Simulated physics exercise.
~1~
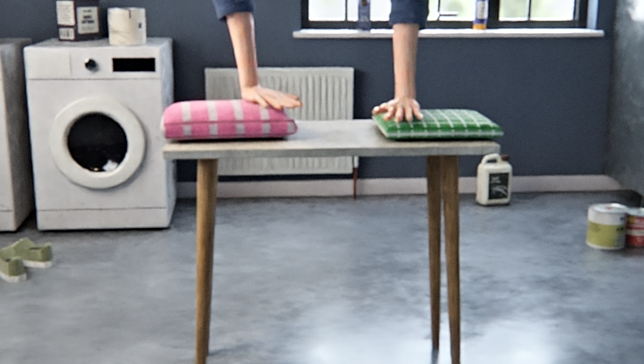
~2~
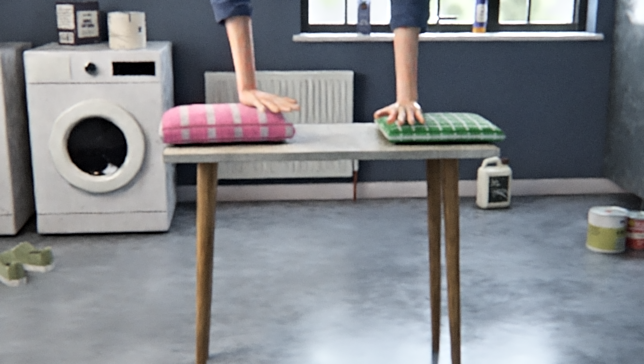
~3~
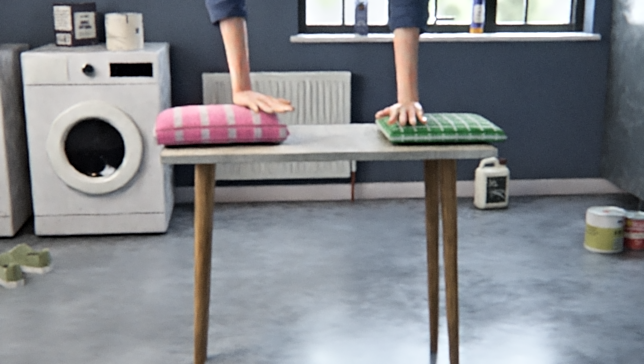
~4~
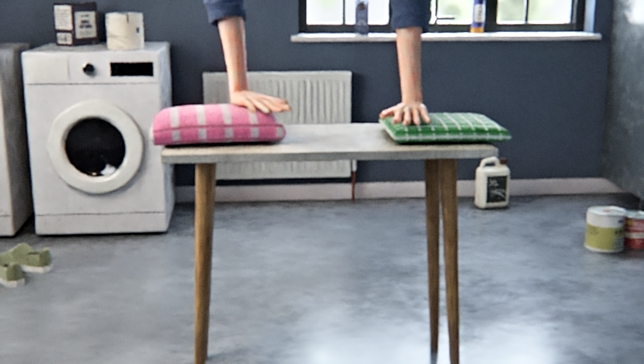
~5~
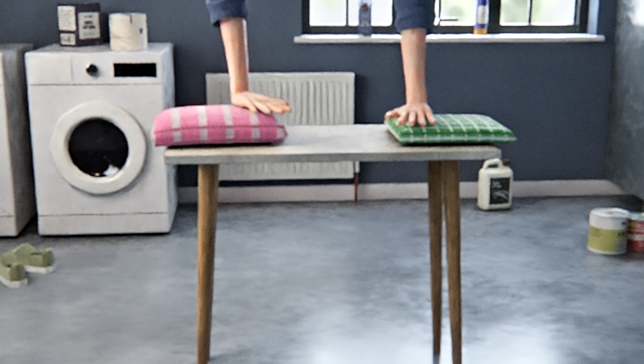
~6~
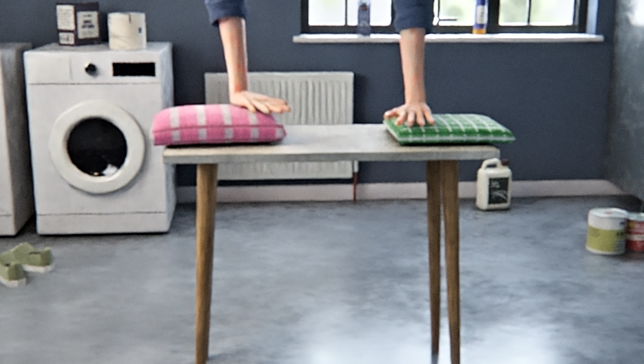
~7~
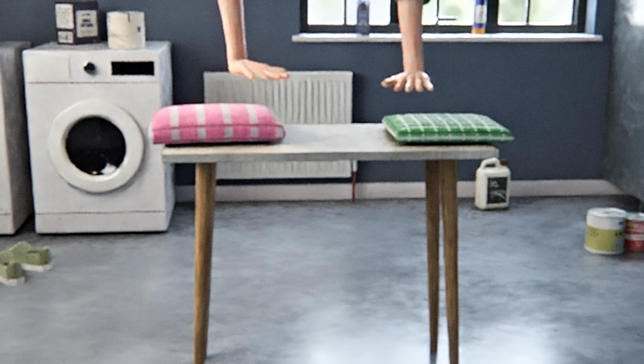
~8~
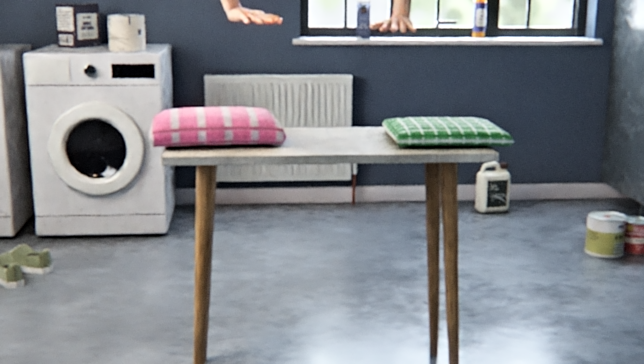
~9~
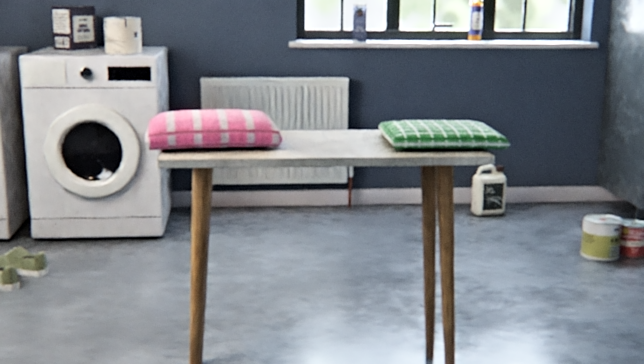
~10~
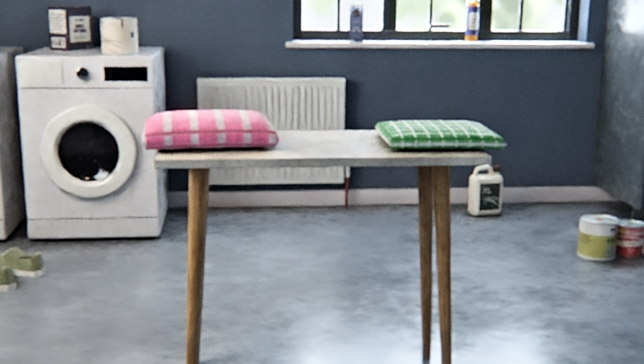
Two hands reach down from above onto a pink striped pillow and a green checked pad, lying at the left and right of a narrow, pale bench with wooden legs. The slightly swaying view faces the bench head-on in a grey-floored room, with a white washing machine at left, a radiator and window behind, and cans at right. Pressing down, the hands nudge the pillow slightly left and the pad slightly right. They then let go, lift straight up and leave the view. Both cushions stay resting on top of the bench, near its opposite ends.
